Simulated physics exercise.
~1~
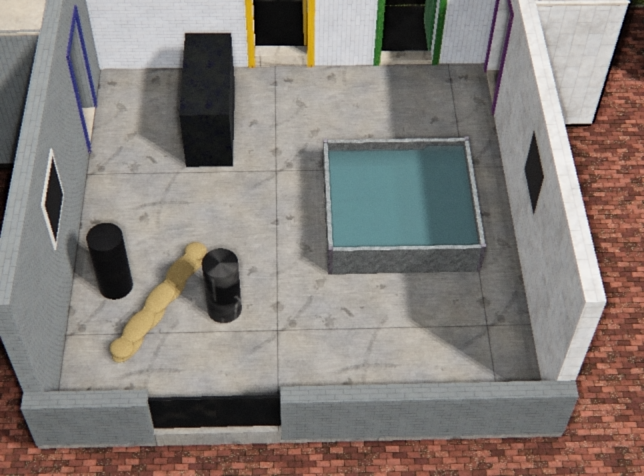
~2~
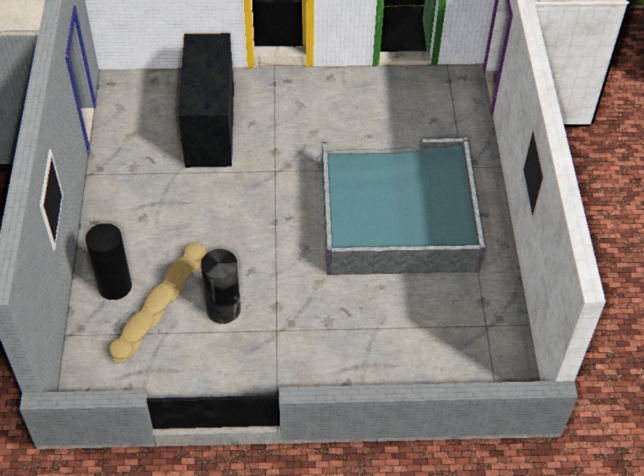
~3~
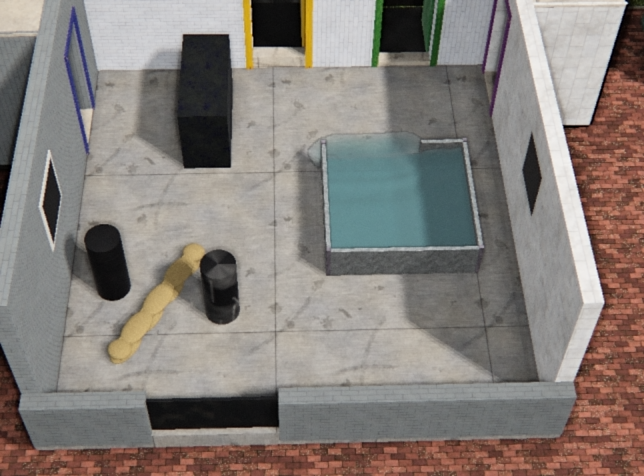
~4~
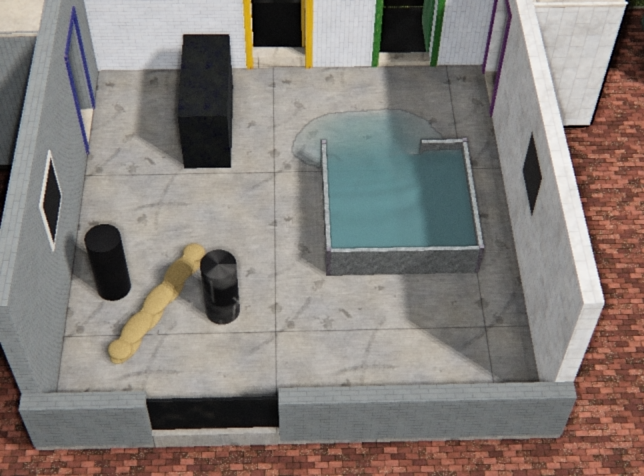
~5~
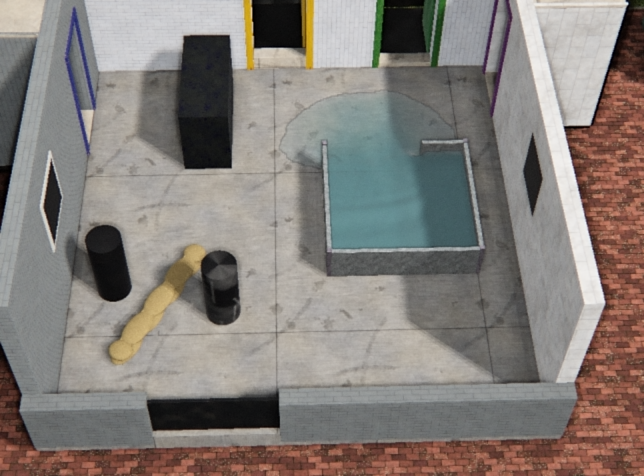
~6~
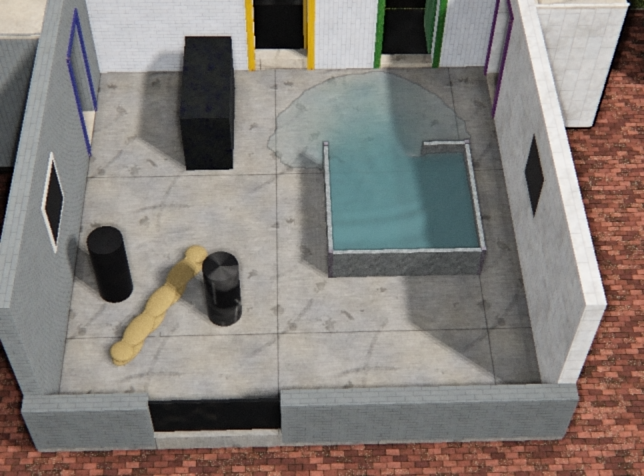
In a walled yard with a pale floor, a square tank of blue-green water stands near dark blocks and a lumpy yellow bar. A section of its far wall disappears, and water pours through the gap, spreading in a thin, rounded sheet across the floor toward the yellow and green doorways.
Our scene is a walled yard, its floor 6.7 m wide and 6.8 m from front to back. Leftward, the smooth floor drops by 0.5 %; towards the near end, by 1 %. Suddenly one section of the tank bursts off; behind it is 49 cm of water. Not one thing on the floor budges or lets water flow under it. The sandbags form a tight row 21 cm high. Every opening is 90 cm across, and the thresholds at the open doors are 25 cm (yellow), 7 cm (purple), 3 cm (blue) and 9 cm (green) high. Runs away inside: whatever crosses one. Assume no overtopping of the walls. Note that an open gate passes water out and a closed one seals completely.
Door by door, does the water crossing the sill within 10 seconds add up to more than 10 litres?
My prediction: At the yellow door the limit will not be crossed; at the purple door the limit will be crossed; at the blue door the limit will be crossed; at the green door the limit will be crossed.
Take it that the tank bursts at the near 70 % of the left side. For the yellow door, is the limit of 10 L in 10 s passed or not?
Then yellow does not exceed it.
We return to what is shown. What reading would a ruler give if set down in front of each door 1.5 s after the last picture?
You'd see yellow at 22 cm, purple at 8 cm, blue at 0 cm and green at 22 cm.
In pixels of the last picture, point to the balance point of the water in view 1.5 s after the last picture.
Centre: Approx. (372, 162) px.
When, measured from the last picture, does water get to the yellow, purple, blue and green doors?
Arrival times: Yellow 0.4 seconds, purple 0.7 seconds, blue 2.4 seconds, green 0.1 seconds.
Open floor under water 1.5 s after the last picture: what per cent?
Near 20 per cent is wet.
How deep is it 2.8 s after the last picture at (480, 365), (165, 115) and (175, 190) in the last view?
Depth readings in turn - 0, 1, 0 cm.
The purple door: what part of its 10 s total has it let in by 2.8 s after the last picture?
Roughly 30%.
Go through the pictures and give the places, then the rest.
In the first picture, the tank at (401, 195) is whole and still, 49 cm deep.
In the second picture, water pours out on the tank's far side and has run 0.8 m, to a hidden place; typically 8 cm deep outside, 49 cm at the tank's back.
In the third picture, water pours out on the tank's far side and has run 1.0 m, to (315, 150); typically 9 cm deep outside, 49 cm at the tank's back.
In the fourth picture, water pours out on the tank's far side and has run 1.3 m, to (403, 114); typically 7 cm deep outside, 49 cm at the tank's back.
In the fifth picture, water pours out on the tank's far side and has run 1.7 m, to (391, 94); typically 6 cm deep outside, 49 cm at the tank's back.
In the sixth picture, water pours out on the tank's far side and has run 2.2 m, to (384, 76); typically 5 cm deep outside, 48 cm at the tank's back.
Then, 0.7 s after the last picture water covers 20 % of the floor and is deepest (28 cm) near (342, 71); yellow door 15 cm at the sill, 0 L in, purple door not reached, blue door not reached, green door 20 cm at the sill, 14 L in.
Then, 1.5 s after the last picture water covers 20 % of the floor and is deepest (28 cm) near (342, 79); yellow door 22 cm at the sill, 0 L in, purple door 8 cm at the sill, 0 L in, blue door not reached, green door 22 cm at the sill, 60 L in.
Then, 2.8 s after the last picture water covers 30 % of the floor and is deepest (24 cm) near (101, 75); yellow door 17 cm at the sill, 0 L in, purple door 15 cm at the sill, 28 L in, blue door 7 cm at the sill, 1 L in, green door 16 cm at the sill, 123 L in.
Then, 5.3 s after the last picture water covers 65 % of the floor and is deepest (12 cm) near (236, 111); yellow door 11 cm at the sill, 0 L in, purple door 11 cm at the sill, 89 L in, blue door 6 cm at the sill, 24 L in, green door 11 cm at the sill, 146 L in.
Then, 9.3 s after the last picture water covers 90 % of the floor and is deepest (8 cm) near (55, 424); yellow door 6 cm at the sill, 0 L in, purple door 5 cm at the sill, 101 L in, blue door 4 cm at the sill, 35 L in, green door 5 cm at the sill, 148 L in.
